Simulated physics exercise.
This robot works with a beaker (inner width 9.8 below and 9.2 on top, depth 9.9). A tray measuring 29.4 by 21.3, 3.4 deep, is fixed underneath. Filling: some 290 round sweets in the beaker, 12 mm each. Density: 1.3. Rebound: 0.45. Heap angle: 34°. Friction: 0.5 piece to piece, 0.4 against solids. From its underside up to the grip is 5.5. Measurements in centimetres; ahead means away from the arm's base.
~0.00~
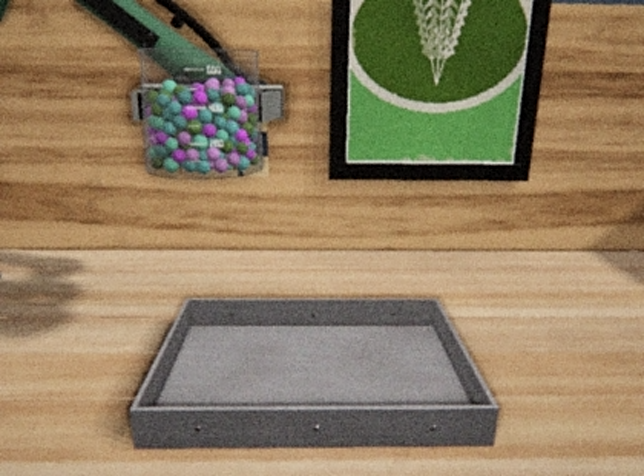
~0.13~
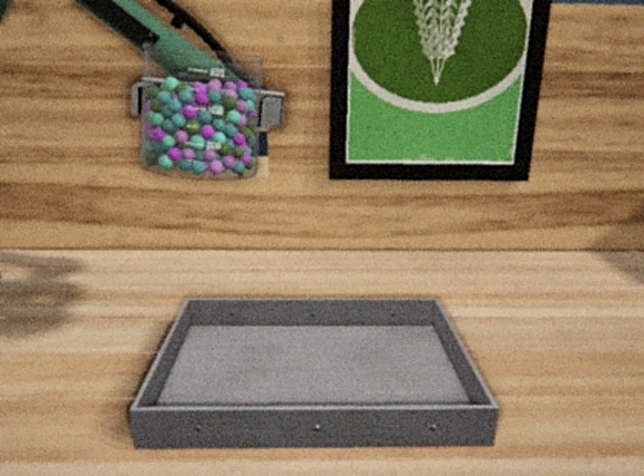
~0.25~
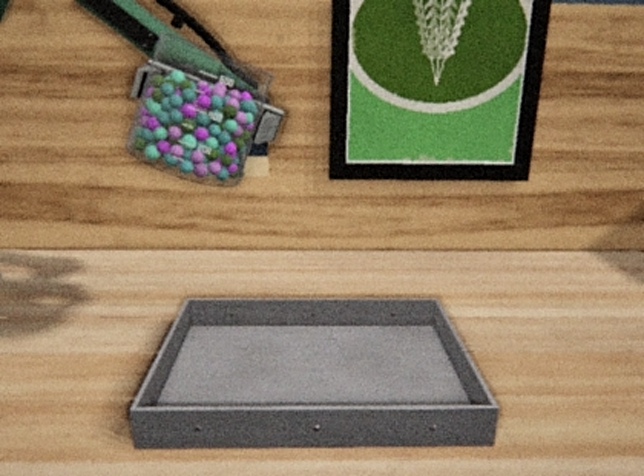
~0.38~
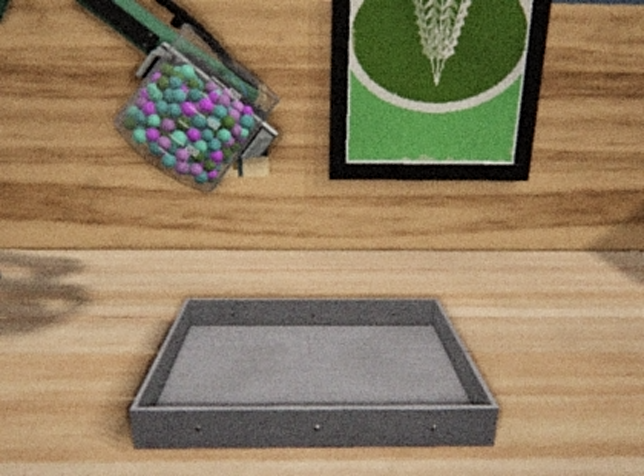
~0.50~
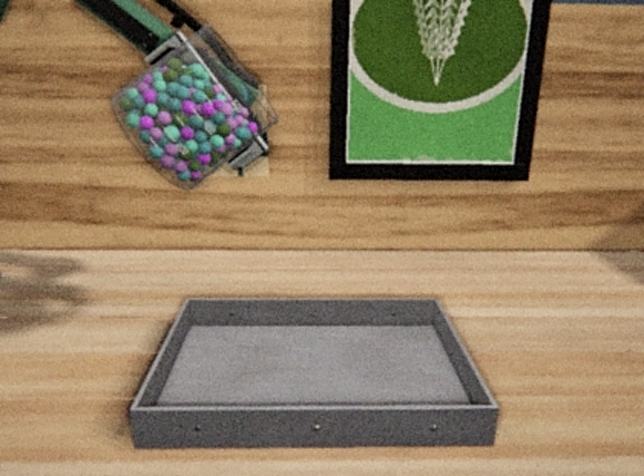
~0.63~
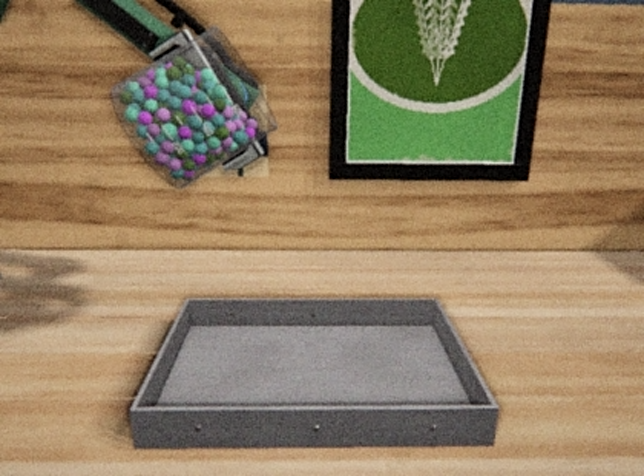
A robotic arm reaching in from the upper left holds a clear beaker of small round sweets in purple, pink, teal and green against a wood-grain wall, seen by a still camera facing a pale wooden table. An empty grey tray sits in the centre foreground, and a black-framed green picture hangs above it to the right. The arm steadily tilts the beaker from level to a steep slant, the sweets shifting inside as the turning slows.
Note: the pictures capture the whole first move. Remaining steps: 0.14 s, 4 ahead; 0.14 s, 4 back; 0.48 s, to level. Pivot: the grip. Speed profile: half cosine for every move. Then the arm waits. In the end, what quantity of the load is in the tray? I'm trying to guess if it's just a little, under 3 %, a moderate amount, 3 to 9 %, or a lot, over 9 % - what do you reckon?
I reckon a moderate amount.
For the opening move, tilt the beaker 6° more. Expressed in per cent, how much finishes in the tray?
Roughly 10 percent.
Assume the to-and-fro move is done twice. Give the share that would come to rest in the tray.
Then roughly 10 percent.
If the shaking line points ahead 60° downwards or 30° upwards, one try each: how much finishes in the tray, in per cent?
Result: Approx. 0 % and 5 %, one try each.
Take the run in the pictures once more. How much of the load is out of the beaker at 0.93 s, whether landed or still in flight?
So far around 5 % is out.
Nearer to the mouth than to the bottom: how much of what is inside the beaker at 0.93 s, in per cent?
Mouth half: Close to 35 per cent.
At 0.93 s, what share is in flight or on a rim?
Some 5 per cent.
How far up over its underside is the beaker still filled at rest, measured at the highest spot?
Top of the fill: Near 9.0 cm.
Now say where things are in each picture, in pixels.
In the first frame, the beaker middle at (203, 113), level; upper third of the load around (207, 102), from x 155 to 255, top at y 85; 288 in the beaker.
In the second frame, the beaker middle at (202, 113), tilted 6° forward; upper third of the load around (204, 103), from x 150 to 250, top at y 85.
In the third frame, the beaker middle at (201, 112), tilted 20° forward; upper third of the load around (193, 102), from x 140 to 250, top at y 80.
In the fourth frame, the beaker middle at (199, 111), tilted 39° forward; upper third of the load around (181, 100), from x 130 to 250, top at y 70.
In the fifth frame, the beaker middle at (198, 110), tilted 53° forward; upper third of the load around (177, 95), from x 125 to 250, top at y 65.
In the sixth frame, the beaker middle at (197, 110), tilted 59° forward; upper third of the load around (176, 93), from x 125 to 250, top at y 65; 288 in the beaker.
After 0.93 s, tilted 59° forward, highest piece 29 above the table; 273 in the beaker, 15 in flight or on a rim.
After 1.24 s, tilted 13° forward, highest piece 31 above the table; 271 in the beaker, 17 in the tray.
After 1.59 s, level, highest piece 30 above the table; 271 in the beaker, 17 in the tray.
After 2.64 s, level, highest piece 30 above the table; 271 in the beaker, 17 in the tray.
In the end, 271 in the beaker, 17 in the tray. That is 6 % in the tray.
